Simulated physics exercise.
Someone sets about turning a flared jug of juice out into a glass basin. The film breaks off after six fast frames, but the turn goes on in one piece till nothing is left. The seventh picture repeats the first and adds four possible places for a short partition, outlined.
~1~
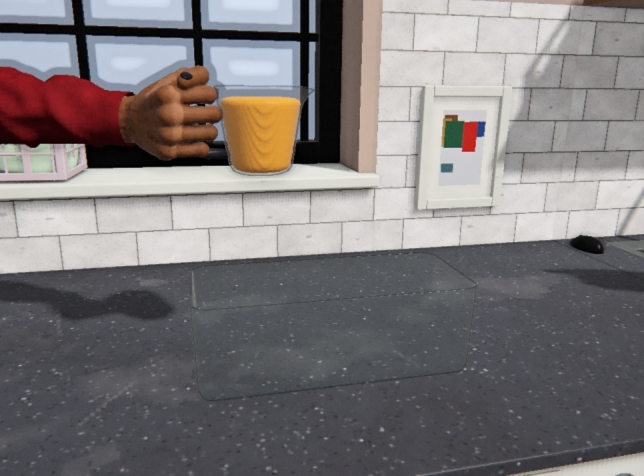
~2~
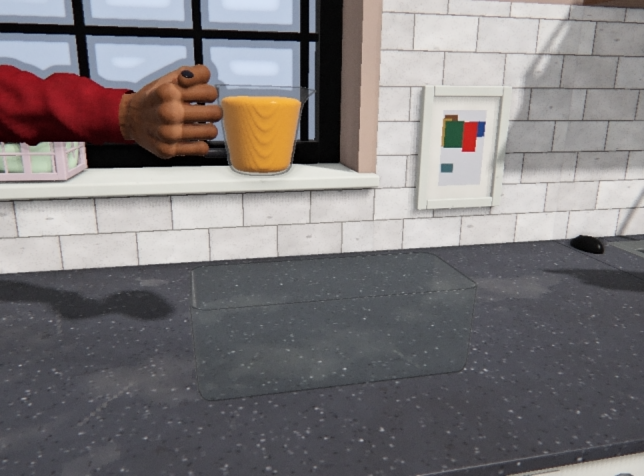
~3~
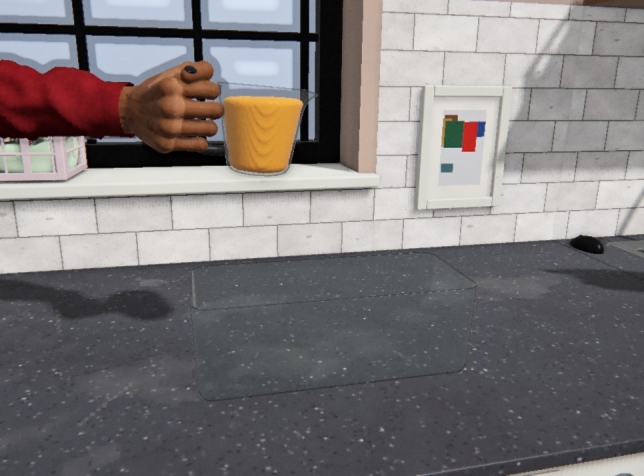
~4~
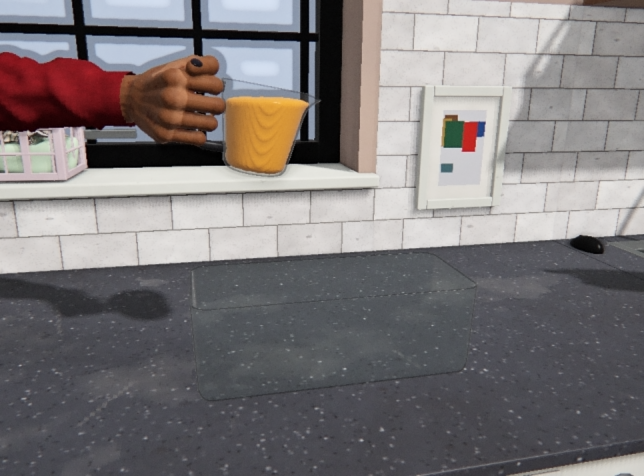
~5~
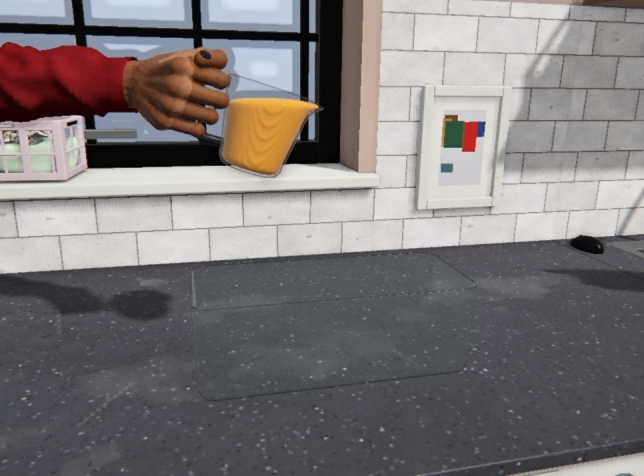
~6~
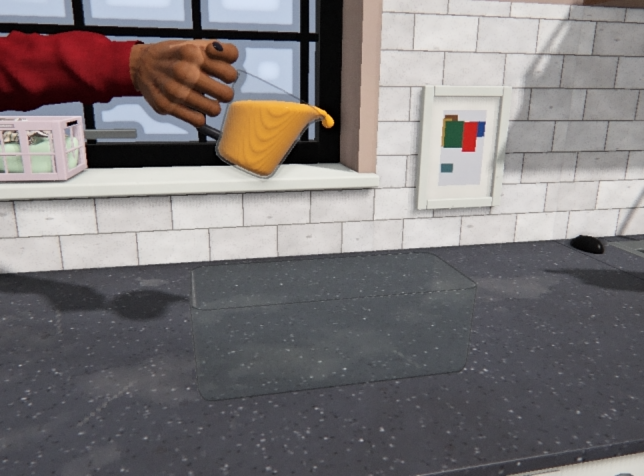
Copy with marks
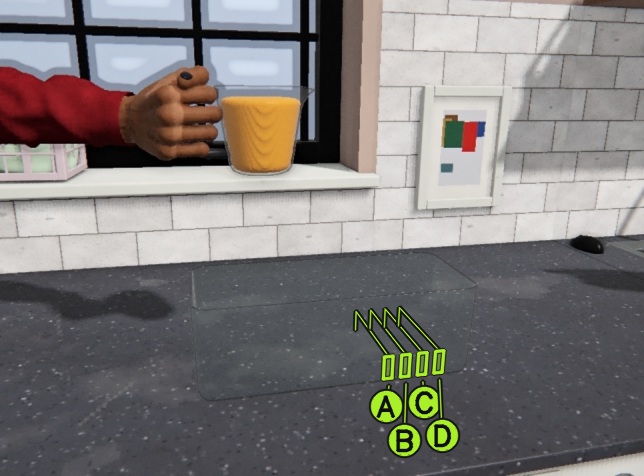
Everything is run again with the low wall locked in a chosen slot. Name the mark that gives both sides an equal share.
A.
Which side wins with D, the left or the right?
More ends on the left.
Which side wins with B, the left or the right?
The left one.
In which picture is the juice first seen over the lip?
In picture 6.
On the marked copy, A at (388, 385); B at (406, 383); C at (422, 381); D at (439, 379).
For slot A, about 50 % ends left of the wall and 49 % right of it.
For slot B, about 87 % ends left of the wall and 10 % right of it; 3 % is lost outside.
For slot C, about 86 % ends left of the wall and 11 % right of it; 3 % is lost outside.
For slot D, about 88 % ends left of the wall and 10 % right of it.
